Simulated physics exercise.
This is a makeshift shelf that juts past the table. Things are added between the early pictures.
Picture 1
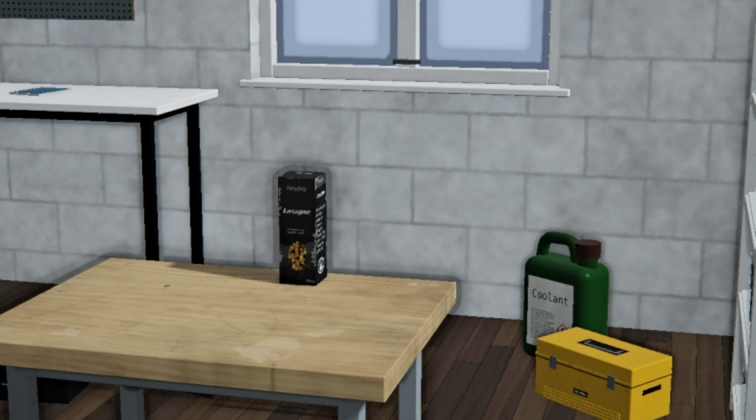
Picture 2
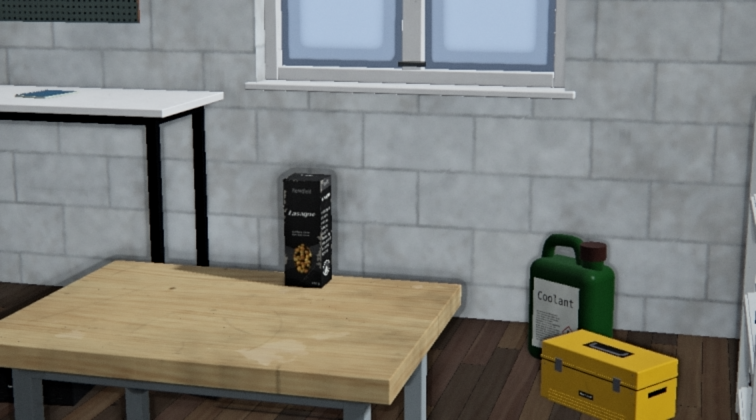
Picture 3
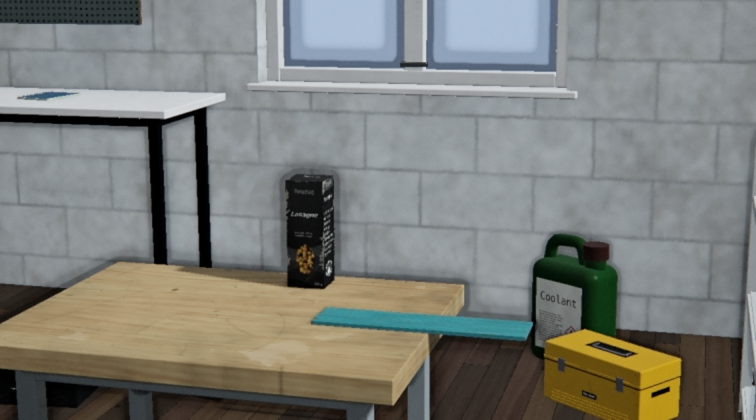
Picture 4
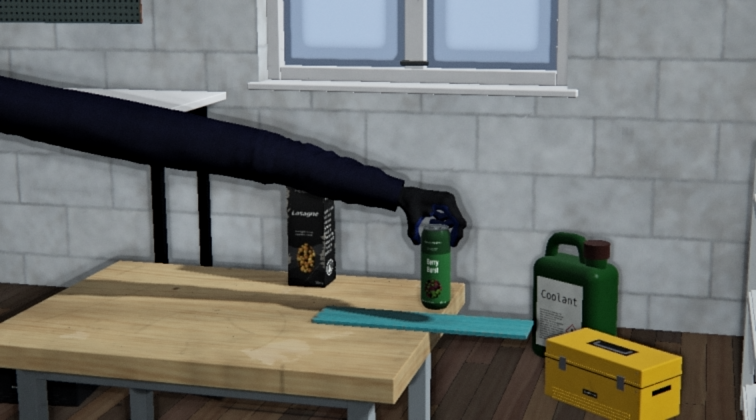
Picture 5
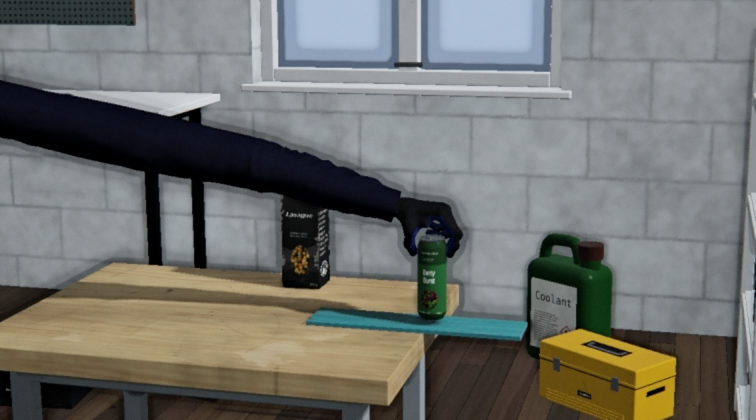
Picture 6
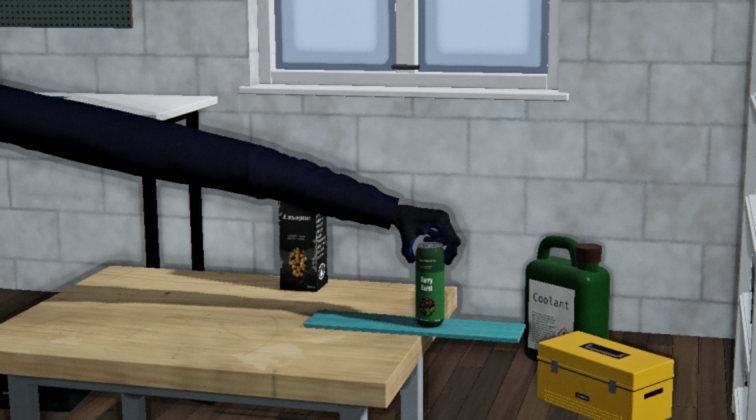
A turquoise board appeared jutting past the right edge of a wooden table holding a black box, then a dark-sleeved arm reached in from the left and lowered a green can onto it.
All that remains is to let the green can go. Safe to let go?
In the end the board keeps its balance.
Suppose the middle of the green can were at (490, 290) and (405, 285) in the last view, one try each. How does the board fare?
In the first case it comes down; in the second case it stays on the table.
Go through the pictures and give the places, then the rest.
In the first picture, the last thing is not in view yet.
In the second picture, the last thing is not in view yet.
In the third picture, the last thing is not in view yet; turquoise board (421, 323).
In the fourth picture, still above its spot; green can (436, 267); turquoise board (422, 322).
In the fifth picture, still above its spot; green can (432, 278); turquoise board (416, 324).
In the sixth picture, in place under the hand; green can (430, 285); turquoise board (414, 326).
Then, 0.50 s past the last view, nothing moves.
Then, 1.30 s past the last view, green can resting near (430, 286).
Finally, all 3 still in place. Final places as the last picture's camera would see them, green can near (430, 286). The board stays on the table.
